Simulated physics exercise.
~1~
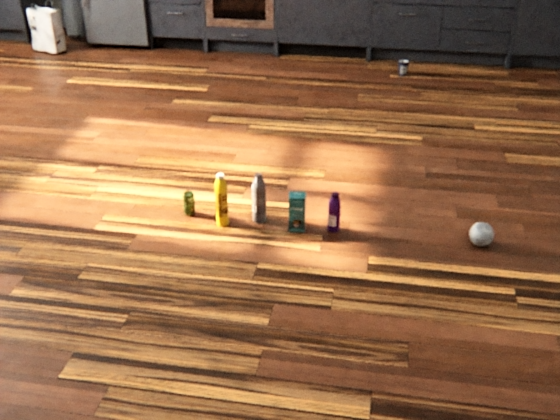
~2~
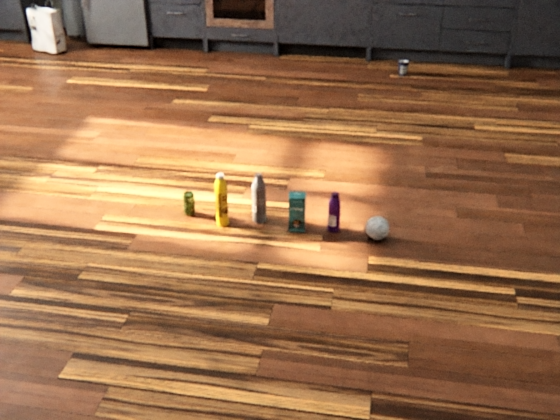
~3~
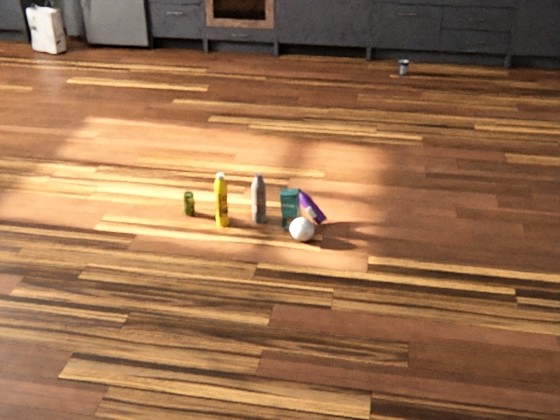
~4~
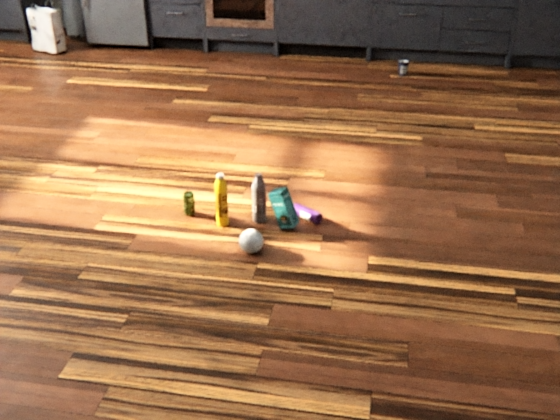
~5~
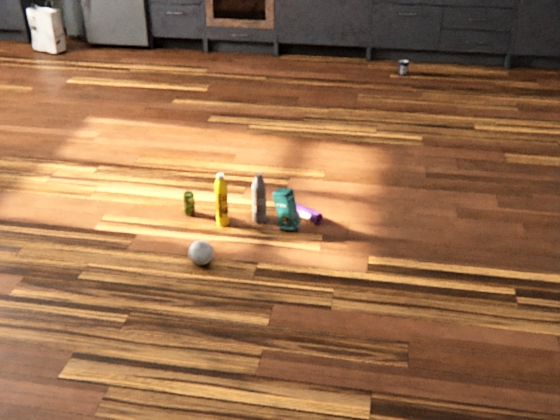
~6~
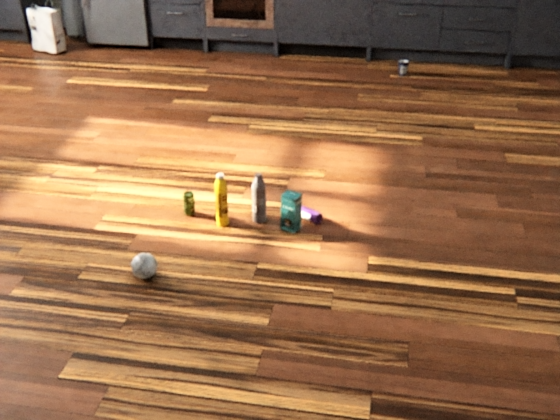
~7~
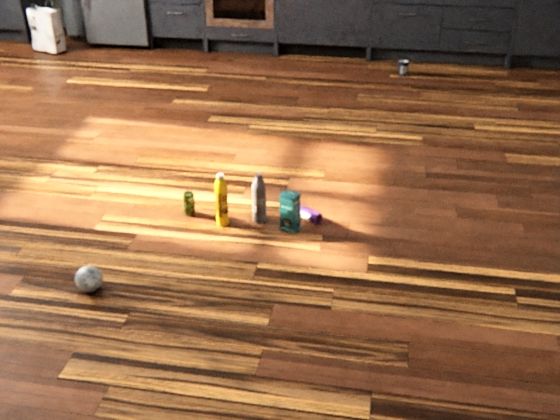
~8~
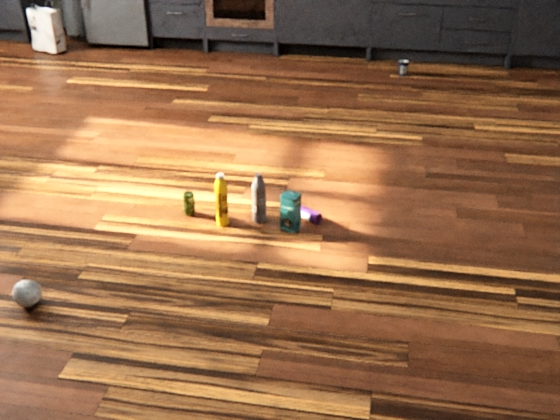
A white ball rolls from the right across a sunlit wooden floor, seen from a raised, still viewpoint with dark cabinets behind. Toward it stands a loose row of a small green can, a yellow bottle, a grey bottle, a turquoise carton and a purple bottle. The ball strikes the purple bottle, which tips left against the carton and falls on its side. The carton shifts slightly, leans, then rocks back upright. Slowed little, the ball rolls on in front of the others toward the left edge, leaving only the purple bottle down.
